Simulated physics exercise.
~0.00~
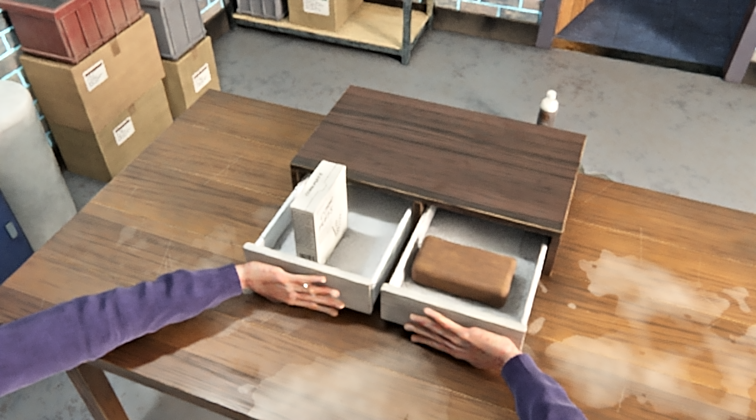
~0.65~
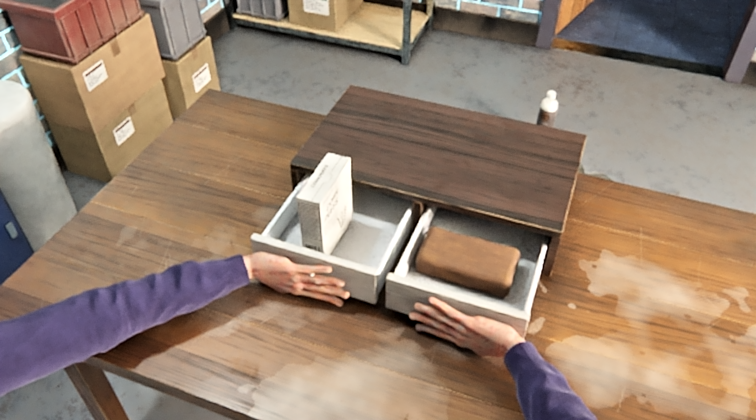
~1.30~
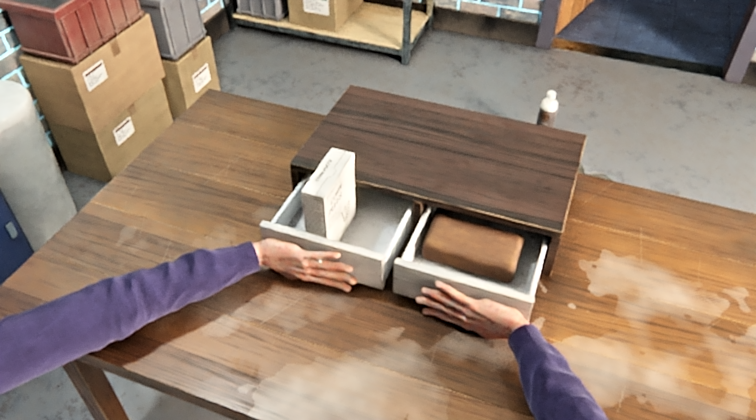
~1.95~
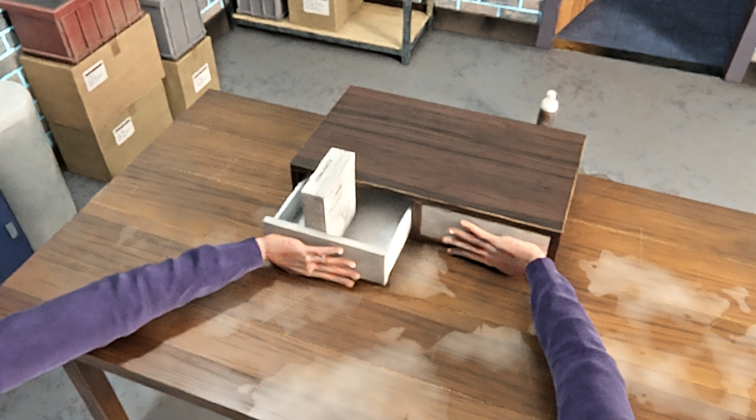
At first, a small dark wooden chest sits on a worn table with its two pale drawers pulled out, the left holding an upright white packet and the right a brown loaf. Two hands in purple sleeves rest against the drawer fronts and begin pushing them inwards. Both drawers slide back a little together, carrying their contents along. Then the right hand pushes its drawer all the way in, and the loaf disappears inside the chest. The left drawer stops short and remains jammed open, with the packet still standing upright in it.
